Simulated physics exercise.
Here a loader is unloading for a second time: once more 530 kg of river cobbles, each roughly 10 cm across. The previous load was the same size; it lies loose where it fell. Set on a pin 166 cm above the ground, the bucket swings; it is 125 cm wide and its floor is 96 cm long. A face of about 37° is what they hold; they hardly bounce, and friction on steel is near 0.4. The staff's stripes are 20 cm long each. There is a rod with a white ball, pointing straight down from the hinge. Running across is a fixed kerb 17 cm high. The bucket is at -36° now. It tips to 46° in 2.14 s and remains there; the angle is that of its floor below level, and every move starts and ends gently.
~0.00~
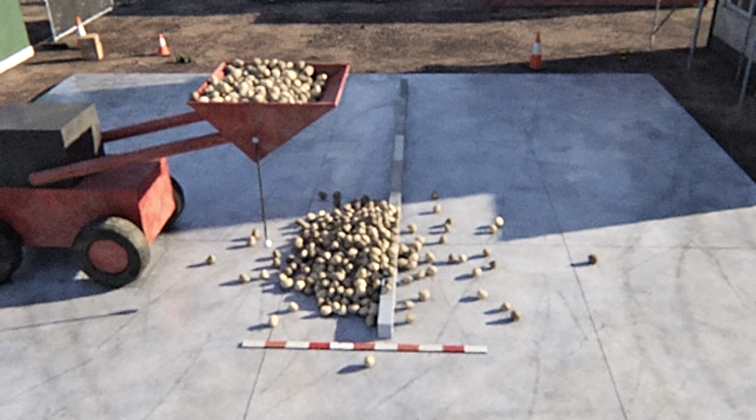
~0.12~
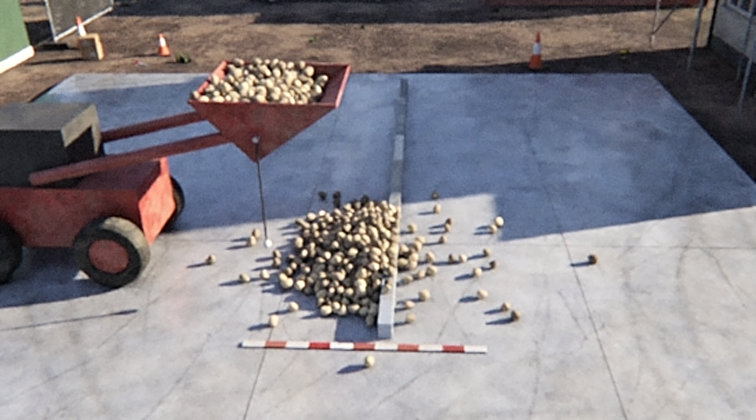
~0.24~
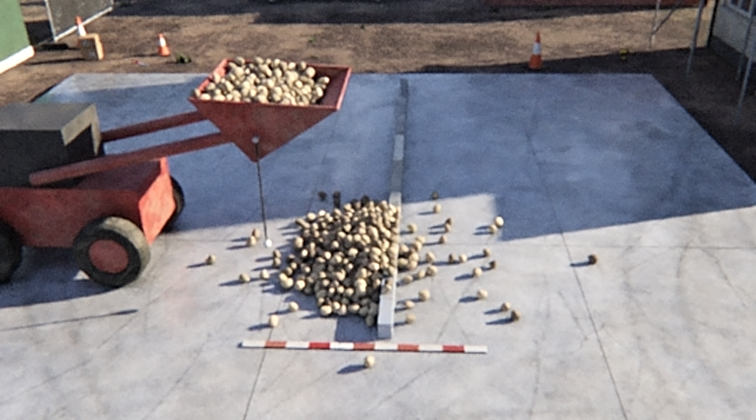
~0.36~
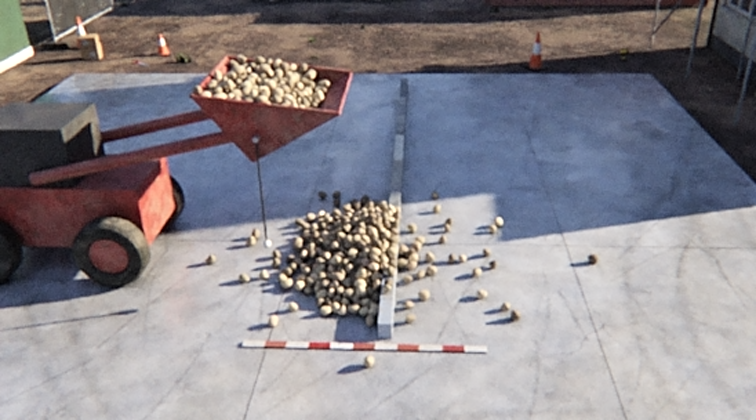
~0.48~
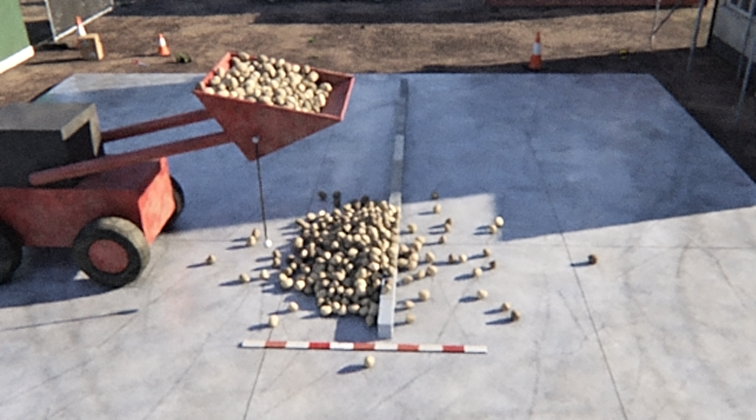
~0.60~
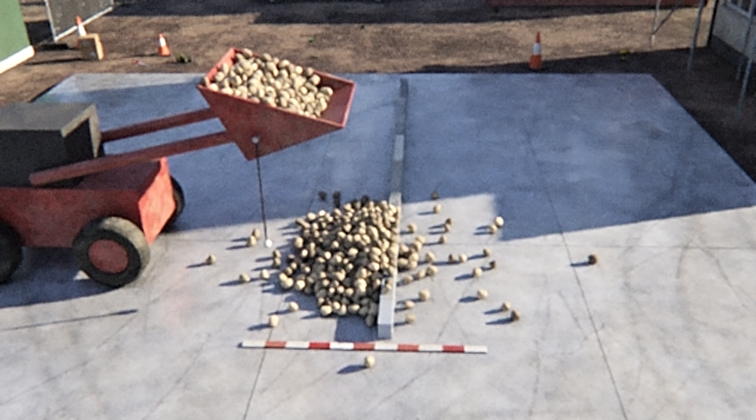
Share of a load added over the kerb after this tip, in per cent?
Some 32 %.
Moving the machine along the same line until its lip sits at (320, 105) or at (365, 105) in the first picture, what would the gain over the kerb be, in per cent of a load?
About 20 and 75 per cent.
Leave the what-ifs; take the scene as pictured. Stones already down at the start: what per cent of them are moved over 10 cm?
Roughly 20 percent.
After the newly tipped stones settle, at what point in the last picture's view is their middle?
They come to rest centred about (367, 243).
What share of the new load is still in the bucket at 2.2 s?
It still holds about 5 per cent.
After 1.6 s the floor is at 33°; in per cent of one load, 87 in the bucket, 105 on this side of the kerb, 7 over the kerb; the foremost stones are at (508, 265).
After 2.2 s the floor is at 46°; in per cent of one load, 7 in the bucket, 172 on this side of the kerb, 21 over the kerb; the foremost stones are at (508, 265).
After 2.6 s the floor is at 46°; in per cent of one load, 0 in the bucket, 167 on this side of the kerb, 33 over the kerb; the foremost stones are at (509, 256).
After 5.4 s the floor is at 46°; in per cent of one load, 0 in the bucket, 161 on this side of the kerb, 39 over the kerb; the foremost stones are at (519, 274). Net gain over the kerb, 32.
